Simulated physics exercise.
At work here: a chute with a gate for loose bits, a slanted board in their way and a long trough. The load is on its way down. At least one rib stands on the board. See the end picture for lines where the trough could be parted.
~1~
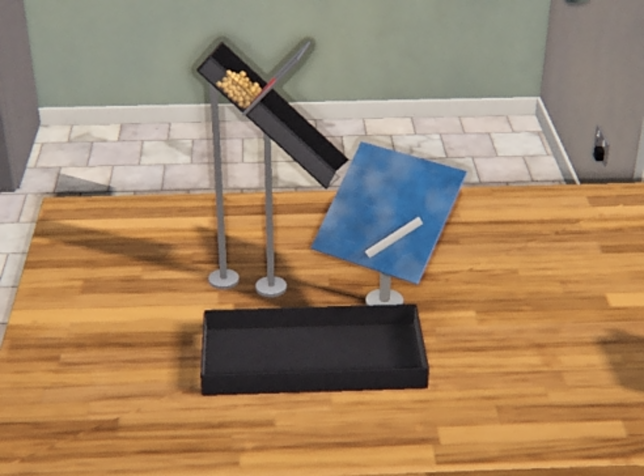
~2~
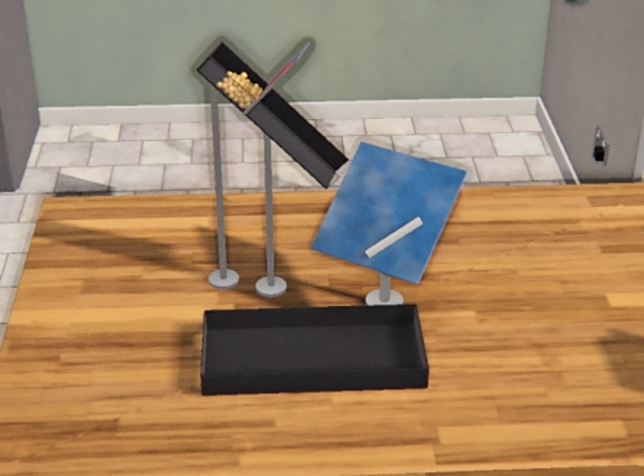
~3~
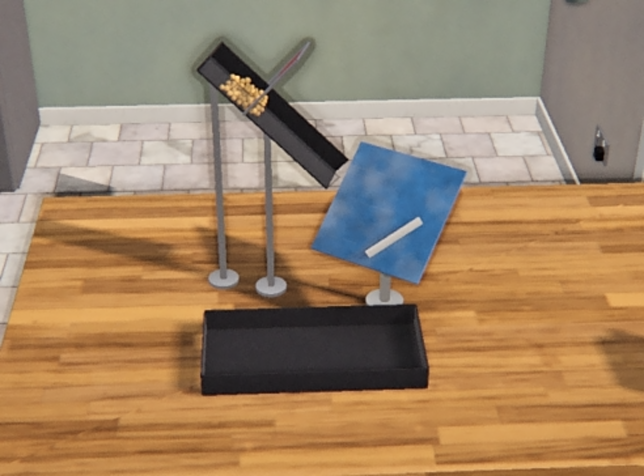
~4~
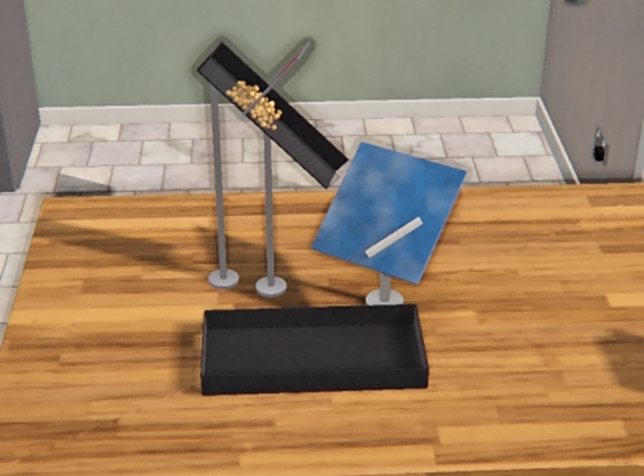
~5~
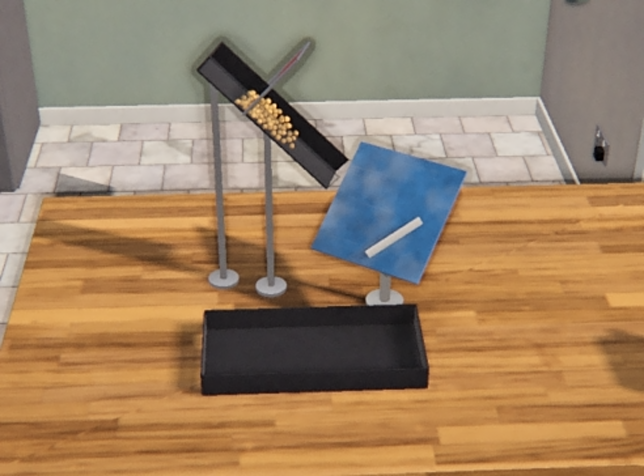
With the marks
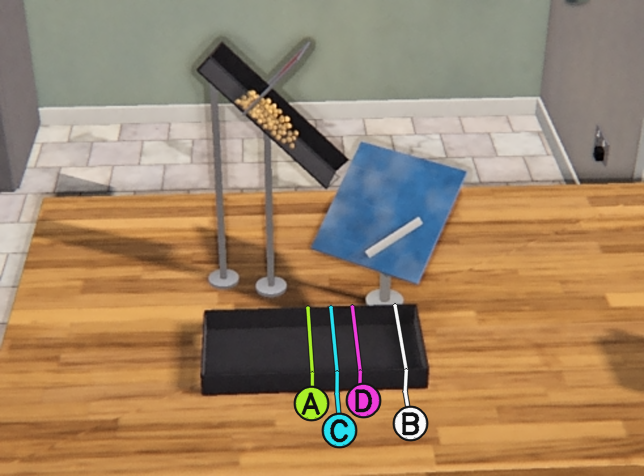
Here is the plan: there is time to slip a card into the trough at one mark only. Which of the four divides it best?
C is best.
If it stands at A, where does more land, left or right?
More lands on the right.
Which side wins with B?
The left side.
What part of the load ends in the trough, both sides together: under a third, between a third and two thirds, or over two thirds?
About that: Over two thirds.
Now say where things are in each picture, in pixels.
Load behind the gate (243, 88), dried chickpeas; lip of the chute (331, 180), sloping fairly steeply, in the first frame.
Middle of the board (388, 210), tilted fairly steeply; middle of its low edge (362, 265); of its high edge (413, 156), in the second frame.
Front corners of the trough (201, 376) and (429, 368), empty; front of the load (262, 109), in the third frame.
Middle of the load (254, 106); its front (274, 127), roughly a quarter of the way to the lip; rib from (419, 218) to (366, 252), in the fourth frame.
Middle of the load (264, 115); its front (292, 146), roughly half of the way to the lip, in the fifth frame.
On the marked copy, line A crosses the front rim at (312, 372); line B crosses the front rim at (406, 369); line C crosses the front rim at (337, 371); line D crosses the front rim at (360, 371).
With A, of what is caught, just a few on the left of the divider, almost all on the right.
With B, of what is caught, every piece on the left of the divider, not one piece on the right.
With C, of what is caught, roughly half on the left of the divider, roughly half on the right.
With D, of what is caught, almost all on the left of the divider, about a tenth on the right.
